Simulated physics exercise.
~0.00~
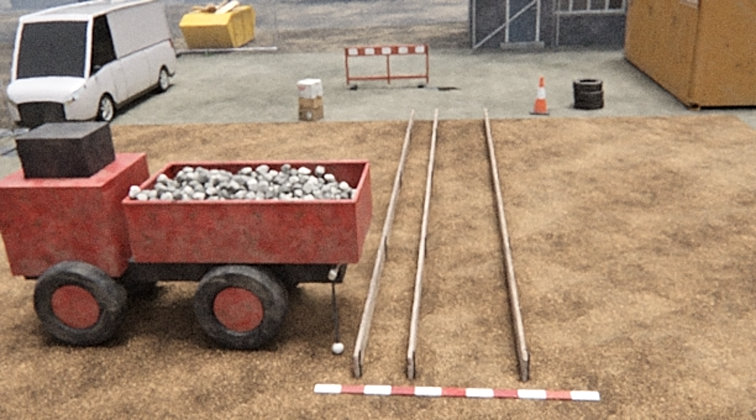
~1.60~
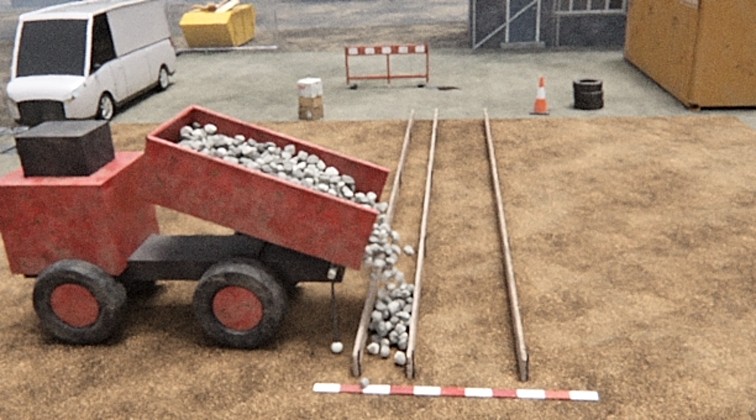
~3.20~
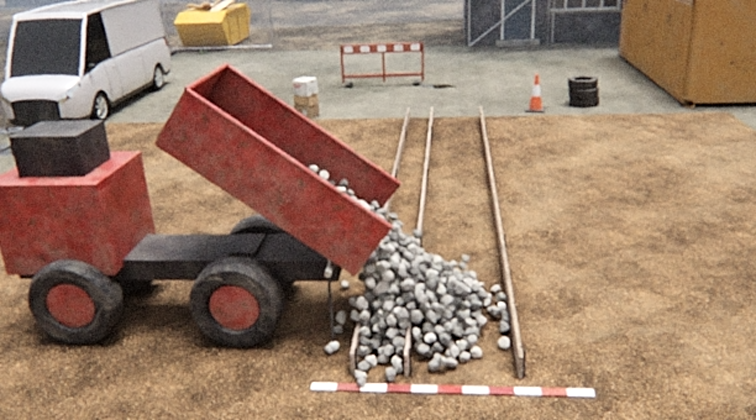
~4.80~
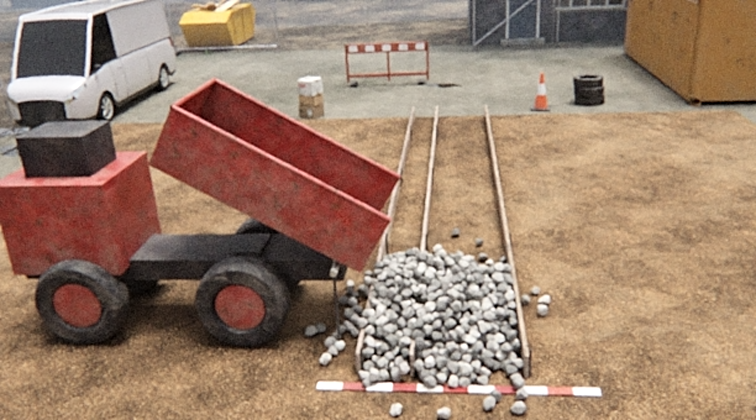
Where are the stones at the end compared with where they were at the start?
At the start the stones are loaded in the red trailer bed. By the end they lie in a heap on the ground to the right of the trailer, lower down and spread over the planks.
